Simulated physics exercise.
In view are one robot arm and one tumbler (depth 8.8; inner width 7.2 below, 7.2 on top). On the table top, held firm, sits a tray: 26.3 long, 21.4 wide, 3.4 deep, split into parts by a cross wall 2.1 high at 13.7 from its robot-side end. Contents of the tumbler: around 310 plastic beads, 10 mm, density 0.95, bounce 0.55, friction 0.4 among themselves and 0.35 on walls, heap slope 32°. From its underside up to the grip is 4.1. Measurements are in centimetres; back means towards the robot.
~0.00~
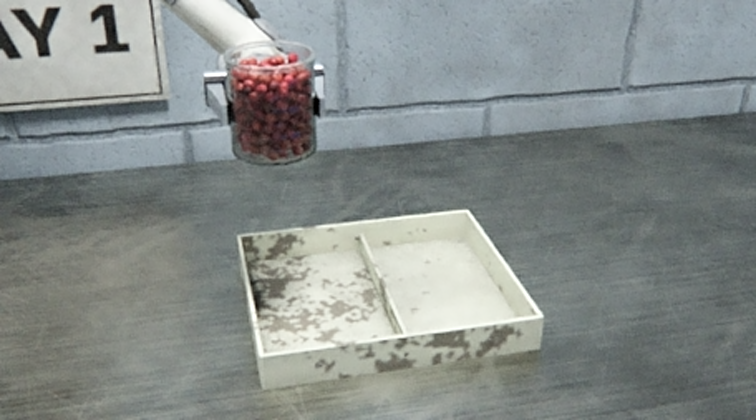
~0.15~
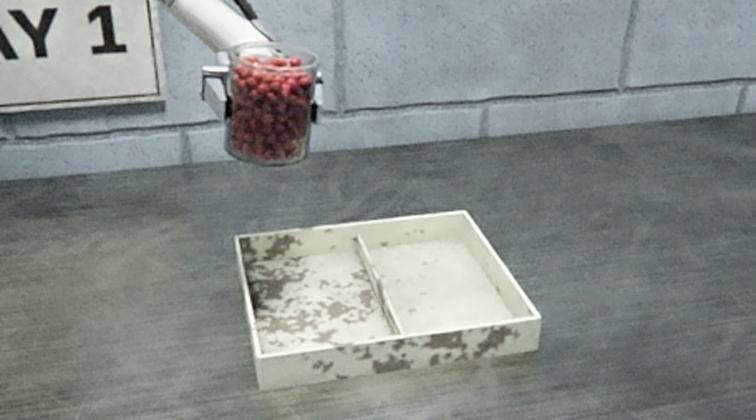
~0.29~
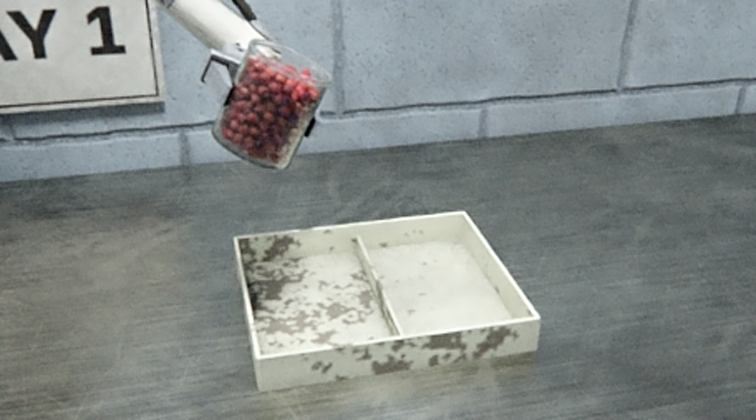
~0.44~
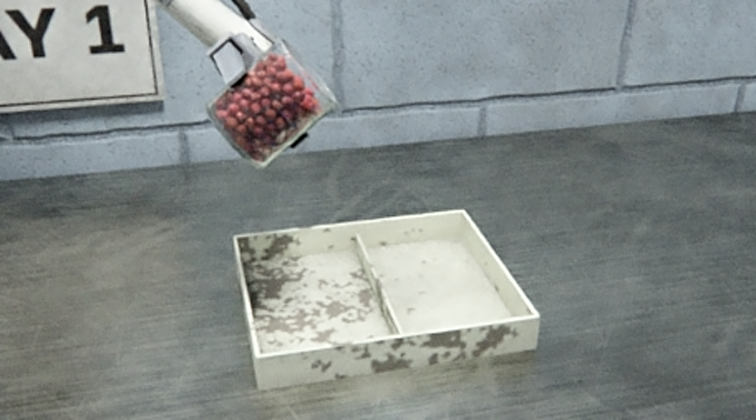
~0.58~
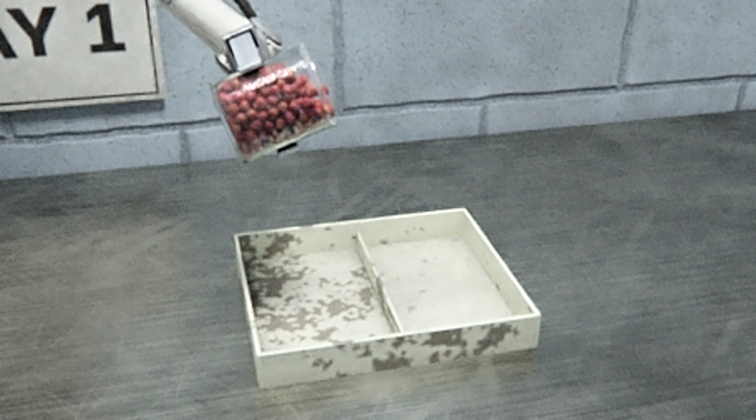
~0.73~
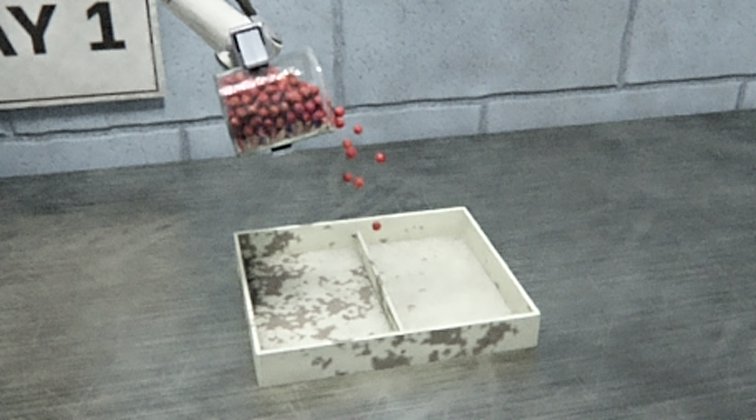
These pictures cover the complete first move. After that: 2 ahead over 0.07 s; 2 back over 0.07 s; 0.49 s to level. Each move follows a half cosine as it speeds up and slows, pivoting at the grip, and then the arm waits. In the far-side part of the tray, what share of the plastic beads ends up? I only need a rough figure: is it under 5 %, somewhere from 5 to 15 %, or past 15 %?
Roughly, it is past 15 %.
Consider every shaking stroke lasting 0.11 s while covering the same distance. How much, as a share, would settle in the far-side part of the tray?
Then roughly 15 percent.
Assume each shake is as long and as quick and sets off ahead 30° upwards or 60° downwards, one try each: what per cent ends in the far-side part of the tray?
I'd say close to 35 percent for the first and close to 10 percent for the second.
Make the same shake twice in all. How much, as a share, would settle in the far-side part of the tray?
Estimate for that case: 40 %.
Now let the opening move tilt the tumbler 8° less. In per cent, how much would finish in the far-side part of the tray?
It would then be near 20 per cent.
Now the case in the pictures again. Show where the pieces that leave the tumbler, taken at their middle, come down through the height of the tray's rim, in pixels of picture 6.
Around (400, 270).
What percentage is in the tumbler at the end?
Roughly 65 percent.
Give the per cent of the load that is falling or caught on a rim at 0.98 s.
I'd put it near 27 per cent.
After 0.98 s, tilted 68° forward, highest piece 24 above the table; 208 in the tumbler, 18 in the far-side part, 4 in the robot-side part, 83 in flight or on a rim.
After 1.23 s, tilted 12° forward, highest piece 27 above the table; 196 in the tumbler, 83 in the far-side part, 30 in the robot-side part, 1 on the table or floor, 3 in flight or on a rim.
After 1.56 s, level, highest piece 25 above the table; 196 in the tumbler, 84 in the far-side part, 31 in the robot-side part, 2 on the table or floor.
After 2.61 s, level, highest piece 25 above the table; 196 in the tumbler, 85 in the far-side part, 30 in the robot-side part, 2 on the table or floor.
In the end, 196 in the tumbler, 85 in the far-side part, 30 in the robot-side part, 2 on the table or floor. That is 27 % in the far-side part of the tray.
